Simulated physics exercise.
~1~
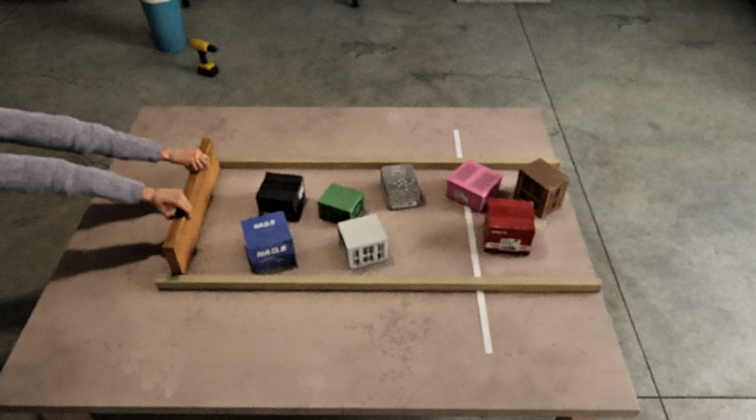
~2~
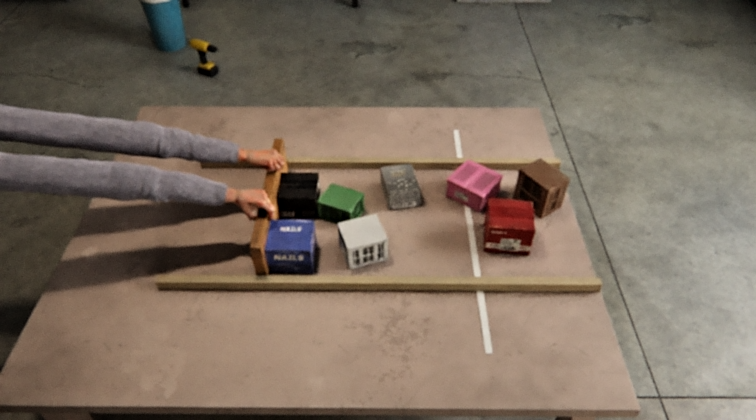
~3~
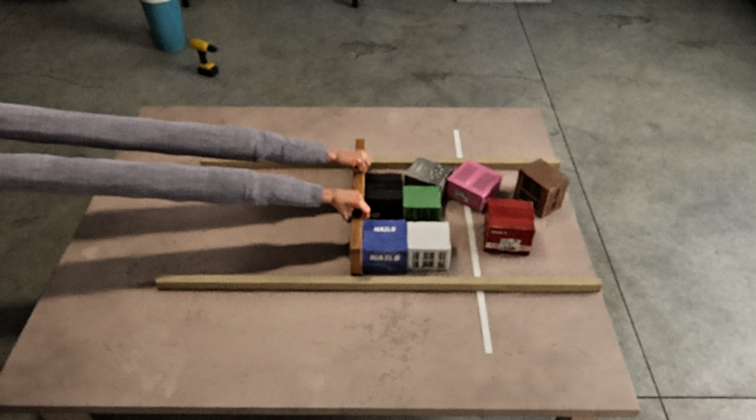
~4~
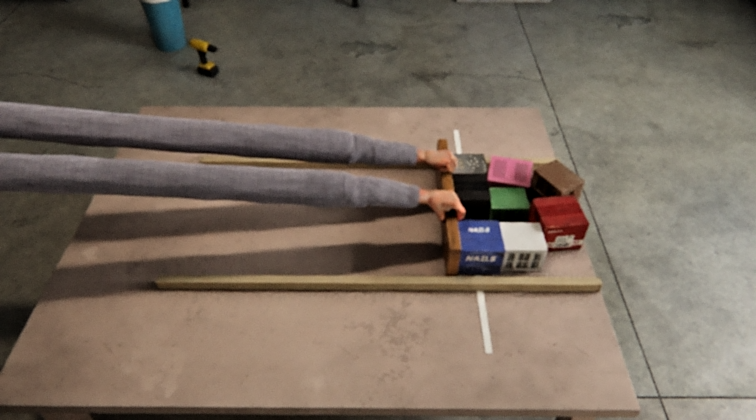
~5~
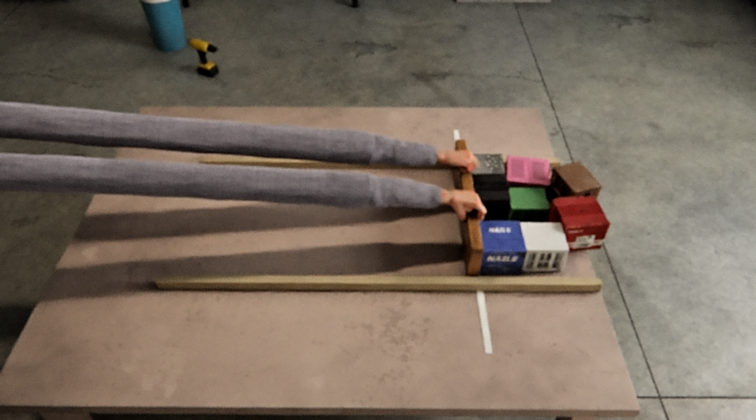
We see two hands push a wooden plank rightward between two battens on a low platform, gathering blue, black, green and white boxes, then grey, pink, red and brown ones, into a tight cluster that ends near the right edge, with none fallen off.
